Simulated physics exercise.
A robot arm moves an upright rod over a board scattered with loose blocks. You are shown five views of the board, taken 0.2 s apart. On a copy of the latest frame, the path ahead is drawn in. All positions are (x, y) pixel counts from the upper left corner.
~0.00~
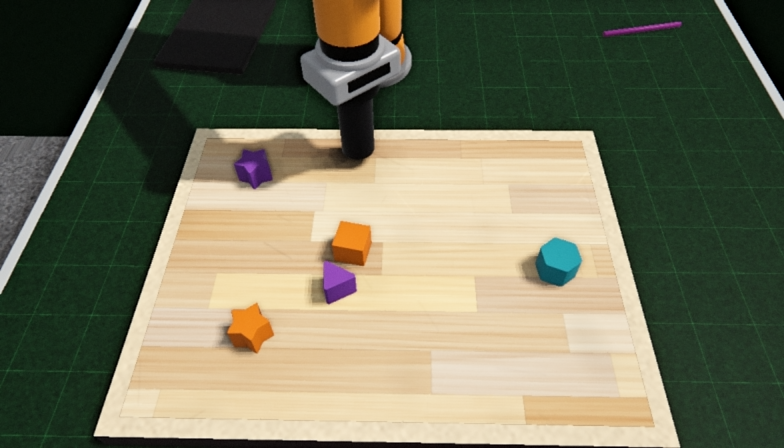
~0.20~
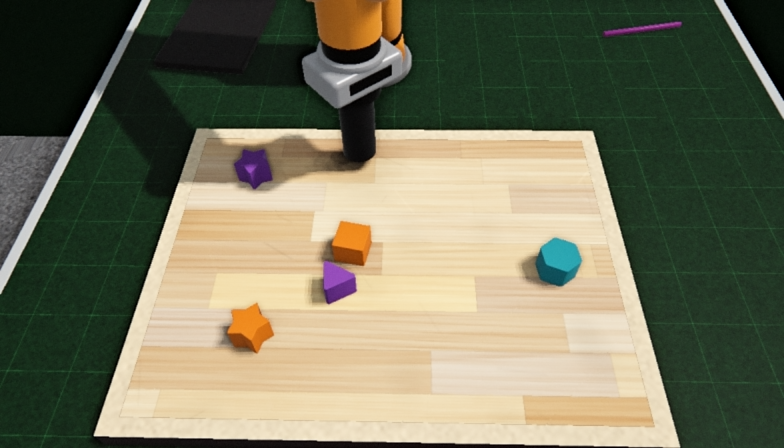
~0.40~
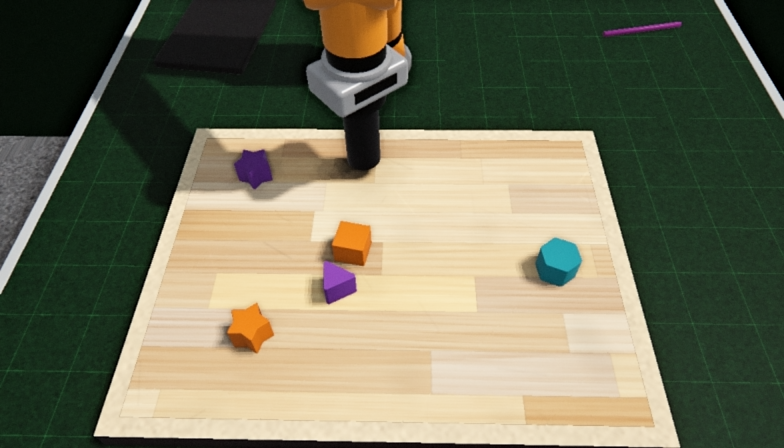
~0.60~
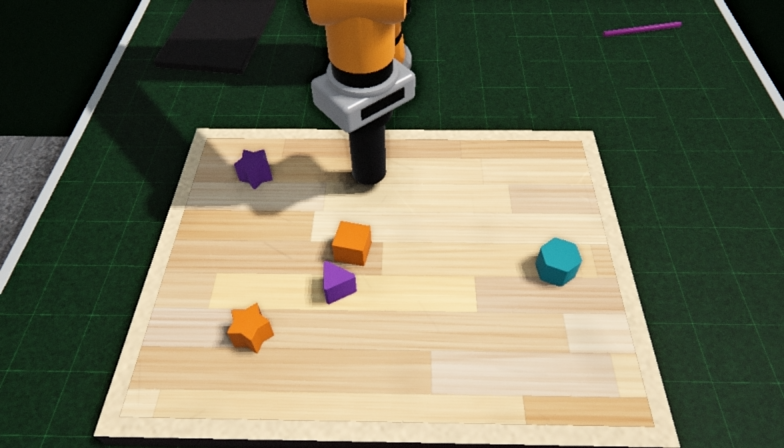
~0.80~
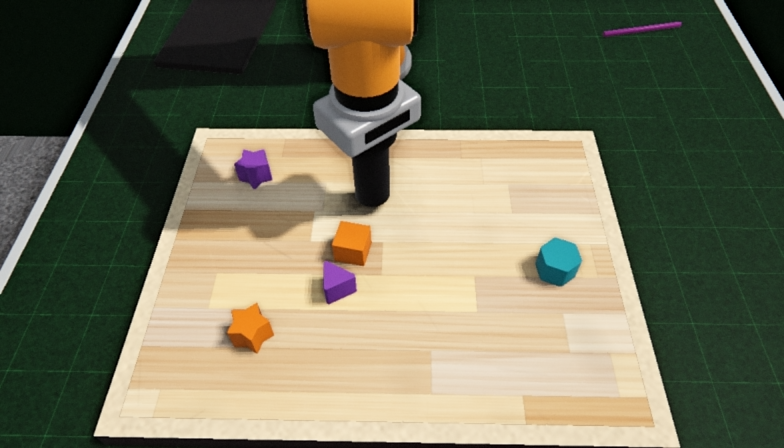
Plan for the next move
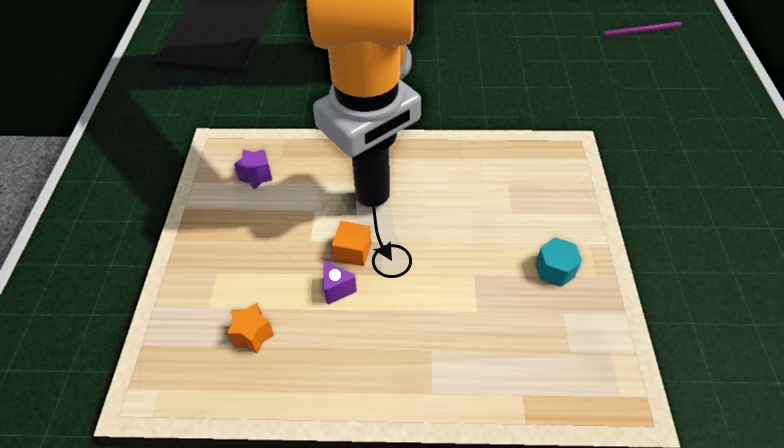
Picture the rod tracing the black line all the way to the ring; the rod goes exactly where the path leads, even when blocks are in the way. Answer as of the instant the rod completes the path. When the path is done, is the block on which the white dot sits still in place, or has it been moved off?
The block you're asking about stays where it is.
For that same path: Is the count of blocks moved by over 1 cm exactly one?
The answer is yes.
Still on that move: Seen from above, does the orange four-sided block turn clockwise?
In short: Yes.
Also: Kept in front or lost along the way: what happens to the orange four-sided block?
Beside or behind it.
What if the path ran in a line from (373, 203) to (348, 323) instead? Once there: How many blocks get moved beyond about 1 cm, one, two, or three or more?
My answer is two.
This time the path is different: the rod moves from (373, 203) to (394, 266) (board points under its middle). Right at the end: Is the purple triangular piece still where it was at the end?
In short: Yes.
The line goes from (373, 203) over (375, 222) and (380, 242) to (392, 261); the dot is on the purple triangular piece.
The first path, step by step. Halfway along, rod at (377, 223); orange four-sided block at (350, 238).
At the end, rod at (392, 252); purple triangular piece unmoved; orange four-sided block at (350, 245), turned 45° clockwise.
